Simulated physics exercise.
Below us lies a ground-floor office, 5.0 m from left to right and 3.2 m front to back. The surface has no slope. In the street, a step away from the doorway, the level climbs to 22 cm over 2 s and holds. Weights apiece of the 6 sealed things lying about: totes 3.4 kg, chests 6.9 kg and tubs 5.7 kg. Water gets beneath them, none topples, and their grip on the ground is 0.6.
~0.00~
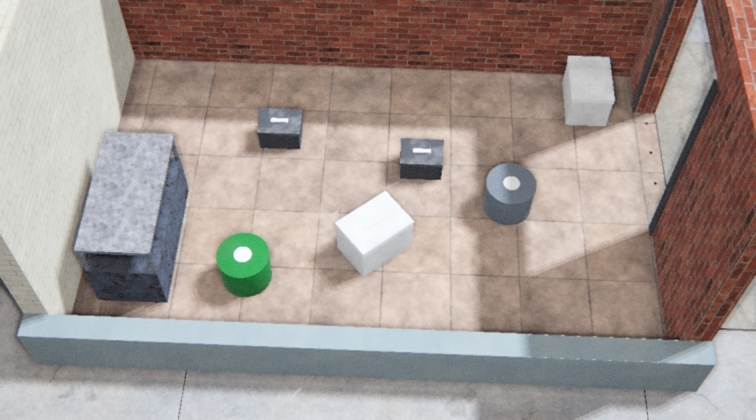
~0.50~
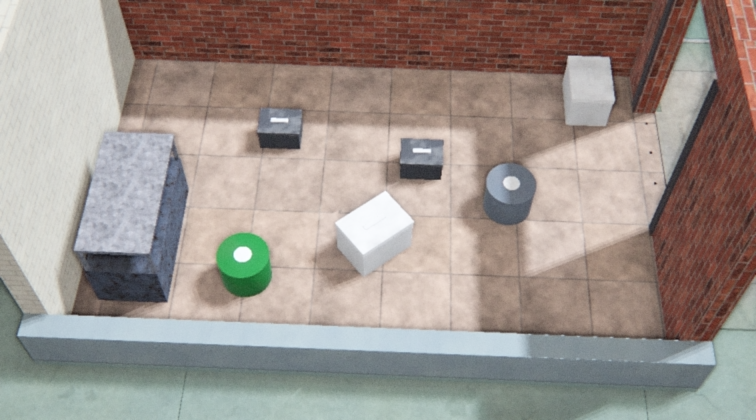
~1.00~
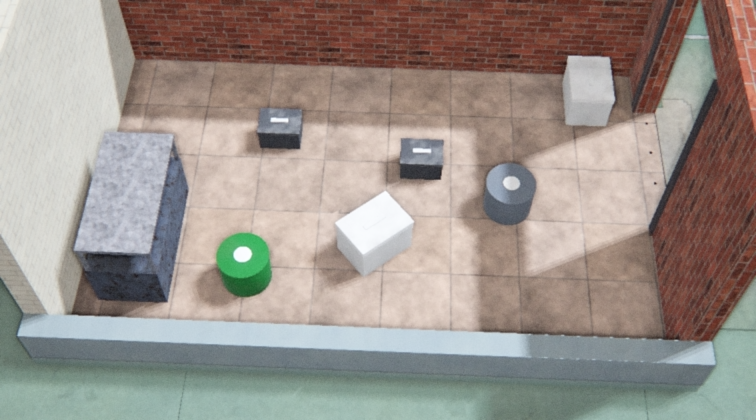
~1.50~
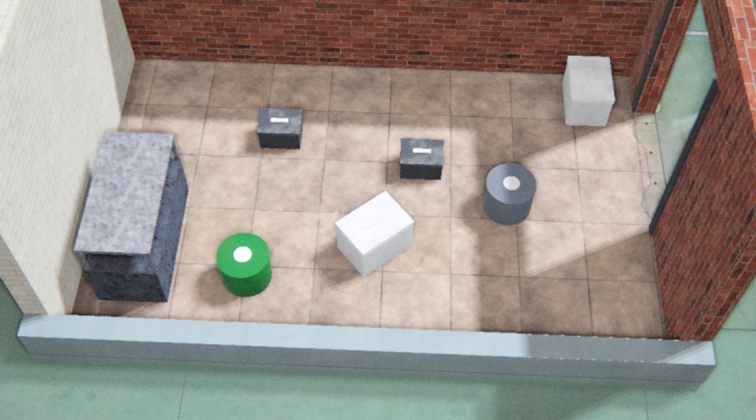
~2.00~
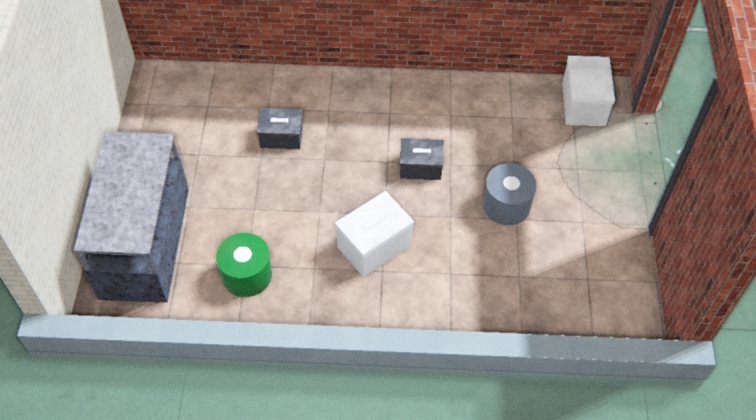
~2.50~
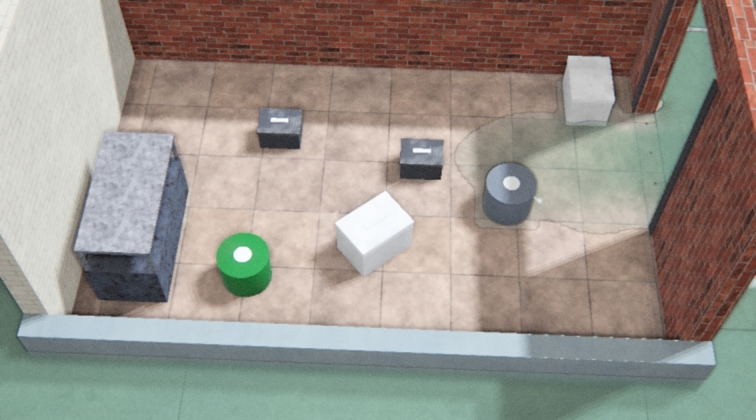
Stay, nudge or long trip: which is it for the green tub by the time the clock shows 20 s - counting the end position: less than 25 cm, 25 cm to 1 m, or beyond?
The green tub gets carried off.
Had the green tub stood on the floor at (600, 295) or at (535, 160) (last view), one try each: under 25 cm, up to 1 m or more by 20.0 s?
In turn: It ends far away; it gets carried off.
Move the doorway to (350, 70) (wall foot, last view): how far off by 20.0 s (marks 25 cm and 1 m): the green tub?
Then the green tub moves a short way.
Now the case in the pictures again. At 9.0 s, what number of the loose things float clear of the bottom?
6 of them.
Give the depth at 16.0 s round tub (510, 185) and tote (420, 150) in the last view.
Roughly 16 and 20 cm.
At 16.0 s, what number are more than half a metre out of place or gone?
By then 6.
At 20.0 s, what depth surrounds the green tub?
Roughly 19 cm.
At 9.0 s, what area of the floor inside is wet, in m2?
Some 15 m2.
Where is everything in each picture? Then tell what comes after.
The green tub at (243, 255) rests on the ground; 0.0 m2 under water; 0 of 6 have shifted, in the first frame.
The green tub at (243, 255) rests on the ground; water covers 0.0 m2; 0 of 6 have shifted, in the second frame.
The green tub at (243, 255), on the bottom; water covers 0.0 m2; 0 of 6 have shifted, in the third frame.
The green tub at (243, 255), on the bottom; 0.0 m2 under water; 0 of 6 have shifted, in the fourth frame.
The green tub at (243, 255) rests on the ground; water covers 0.7 m2; 0 of 6 have shifted, in the fifth frame.
The green tub at (243, 255), on the bottom; 1.9 m2 under water; 0 of 6 have shifted, in the sixth frame.
After 4.0 s the green tub is near (243, 255), 0.0 m from its start, aground; 1 afloat.
After 9.0 s the green tub is near (223, 281), 0.3 m from its start, afloat; 6 afloat.
After 16.0 s the green tub is near (636, 263), 3.3 m from its start, afloat; 6 afloat.
After 20.0 s the green tub is near (426, 95), 2.3 m from its start, afloat; 6 afloat.
